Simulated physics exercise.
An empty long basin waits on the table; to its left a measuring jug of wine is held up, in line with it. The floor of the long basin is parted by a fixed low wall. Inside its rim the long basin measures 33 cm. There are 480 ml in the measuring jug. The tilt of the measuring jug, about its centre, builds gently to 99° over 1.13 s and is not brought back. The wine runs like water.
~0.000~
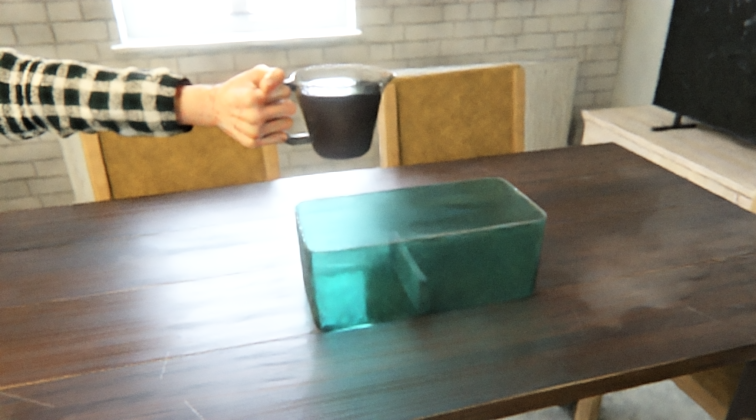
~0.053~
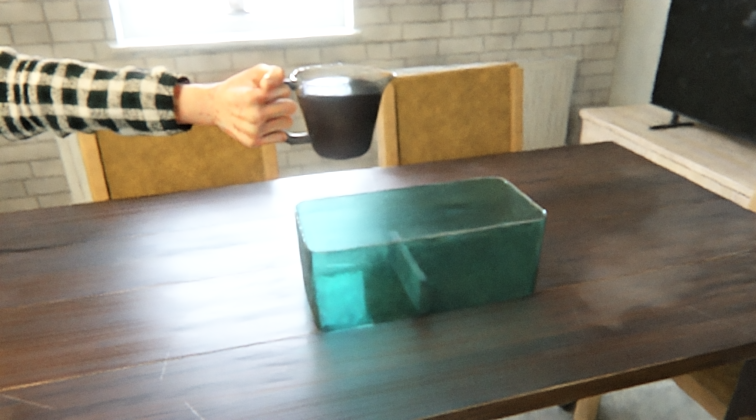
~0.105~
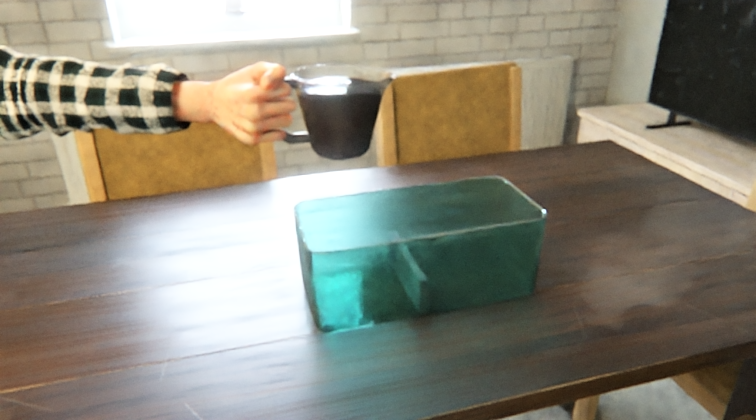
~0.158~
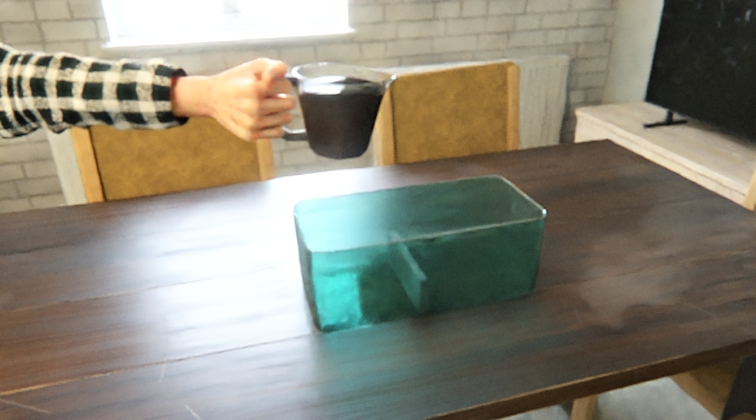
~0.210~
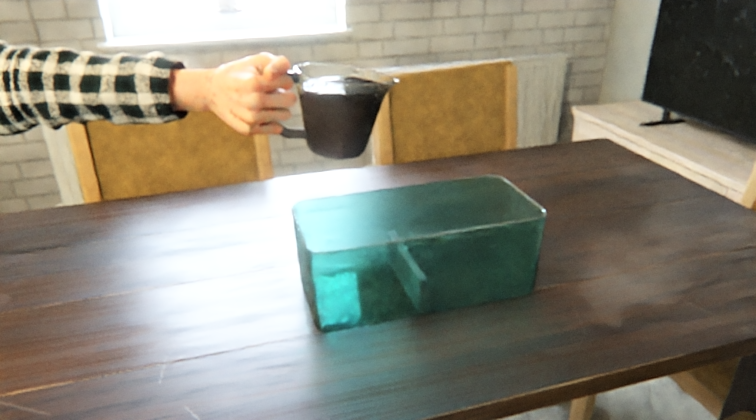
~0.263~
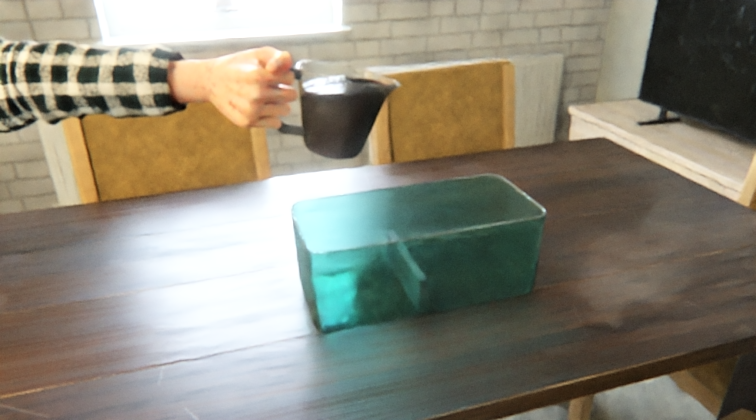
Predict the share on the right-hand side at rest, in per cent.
About 94 per cent.
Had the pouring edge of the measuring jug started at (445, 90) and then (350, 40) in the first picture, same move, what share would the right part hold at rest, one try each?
First 95, then 50 per cent.
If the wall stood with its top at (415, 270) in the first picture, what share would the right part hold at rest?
Then about 85 per cent.
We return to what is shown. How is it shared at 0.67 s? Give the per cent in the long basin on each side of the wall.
Left about 0, right about 10.
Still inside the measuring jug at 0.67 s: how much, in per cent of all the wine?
About 66 per cent.
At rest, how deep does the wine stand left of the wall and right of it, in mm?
Left about 0 mm, right about 18 mm.
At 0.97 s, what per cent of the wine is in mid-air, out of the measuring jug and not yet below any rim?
Some 16 per cent.
Then, 0.67 s in, the tilt is 64° and 65 per cent is still to pour, 0 is left of the wall and 11 right of it.
Then, 0.97 s in, the tilt is 94° and 12 per cent is still to pour, 1 is left of the wall and 71 right of it.
Then, 1.29 s in, the tilt is 99° and 0 per cent is still to pour, 4 is left of the wall and 94 right of it.
Then, 1.63 s in, the tilt is 99° and 0 per cent is still to pour, 4 is left of the wall and 94 right of it.
Finally, 4 per cent lies left of the wall, 94 right of it and 1 outside.
